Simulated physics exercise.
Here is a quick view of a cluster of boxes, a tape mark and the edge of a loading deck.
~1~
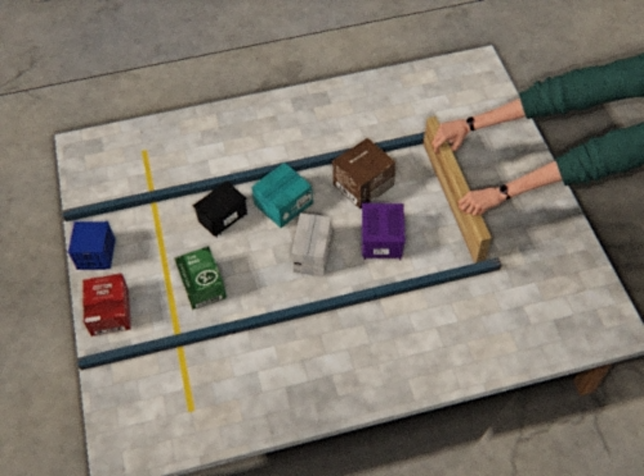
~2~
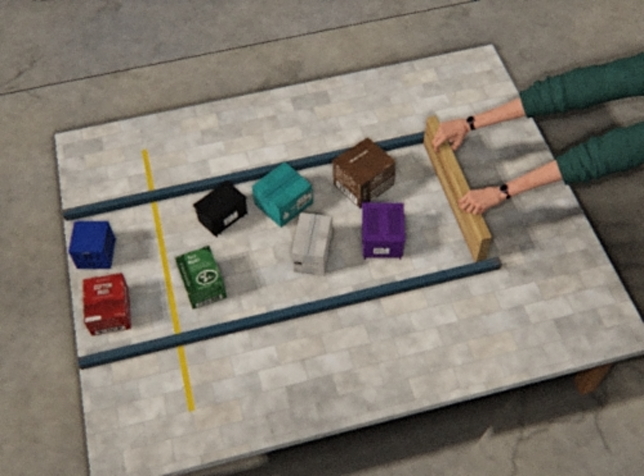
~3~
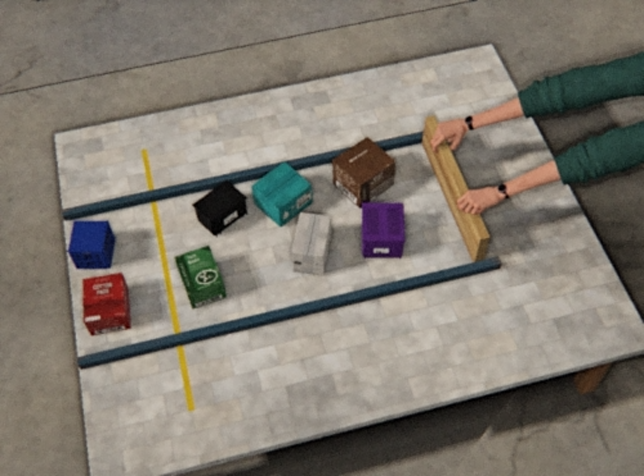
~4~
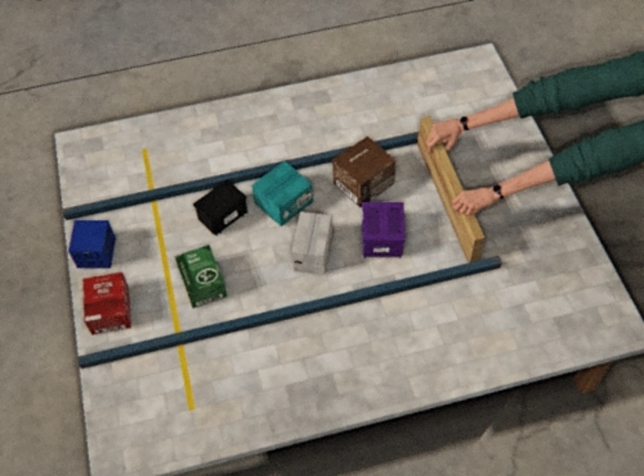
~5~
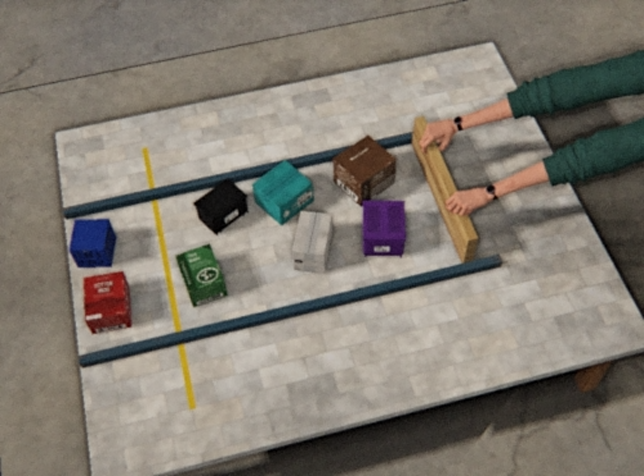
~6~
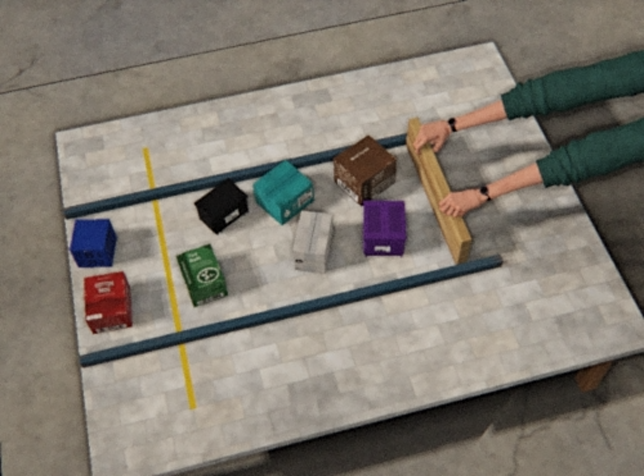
Two hands slide a wooden plank slightly left toward scattered colourful boxes between two rails.
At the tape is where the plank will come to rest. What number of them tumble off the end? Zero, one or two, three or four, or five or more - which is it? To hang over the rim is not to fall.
The right band is three or four.
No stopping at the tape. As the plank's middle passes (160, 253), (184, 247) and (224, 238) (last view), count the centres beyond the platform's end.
4, 3, 1.
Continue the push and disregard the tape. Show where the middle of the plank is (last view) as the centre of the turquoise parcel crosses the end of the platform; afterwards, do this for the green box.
Around (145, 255), then around (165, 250).
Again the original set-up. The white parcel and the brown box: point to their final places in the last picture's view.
First (109, 288), then (132, 214).
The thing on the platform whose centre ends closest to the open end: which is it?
The green box is the one.
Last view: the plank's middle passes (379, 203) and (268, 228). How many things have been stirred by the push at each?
Counting first: 2, next 6.
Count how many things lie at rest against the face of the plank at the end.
2 touch it.
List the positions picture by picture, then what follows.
The first frame shows blue crate (92, 246); red box (107, 305); green box (201, 278); plank (455, 188); tape (165, 267).
The second frame shows red box (107, 304); purple tote (383, 231).
The third frame shows green box (201, 277); plank (454, 188).
The fourth frame shows blue crate (93, 244); turquoise parcel (283, 194).
The fifth frame shows red box (108, 302); brown box (364, 171).
The sixth frame shows blue crate (94, 243); red box (108, 302); green box (202, 276); plank (436, 190); tape (167, 265).
Soon after, none off yet; blue crate at rest near (94, 243); red box at rest near (108, 302); green box at rest near (202, 276).
After that, none off yet; blue crate at rest near (93, 244); red box at rest near (108, 302); green box displaced a little near (174, 282).
In the end, the number that fall off is three or four; gone, black tote, red box and blue crate.
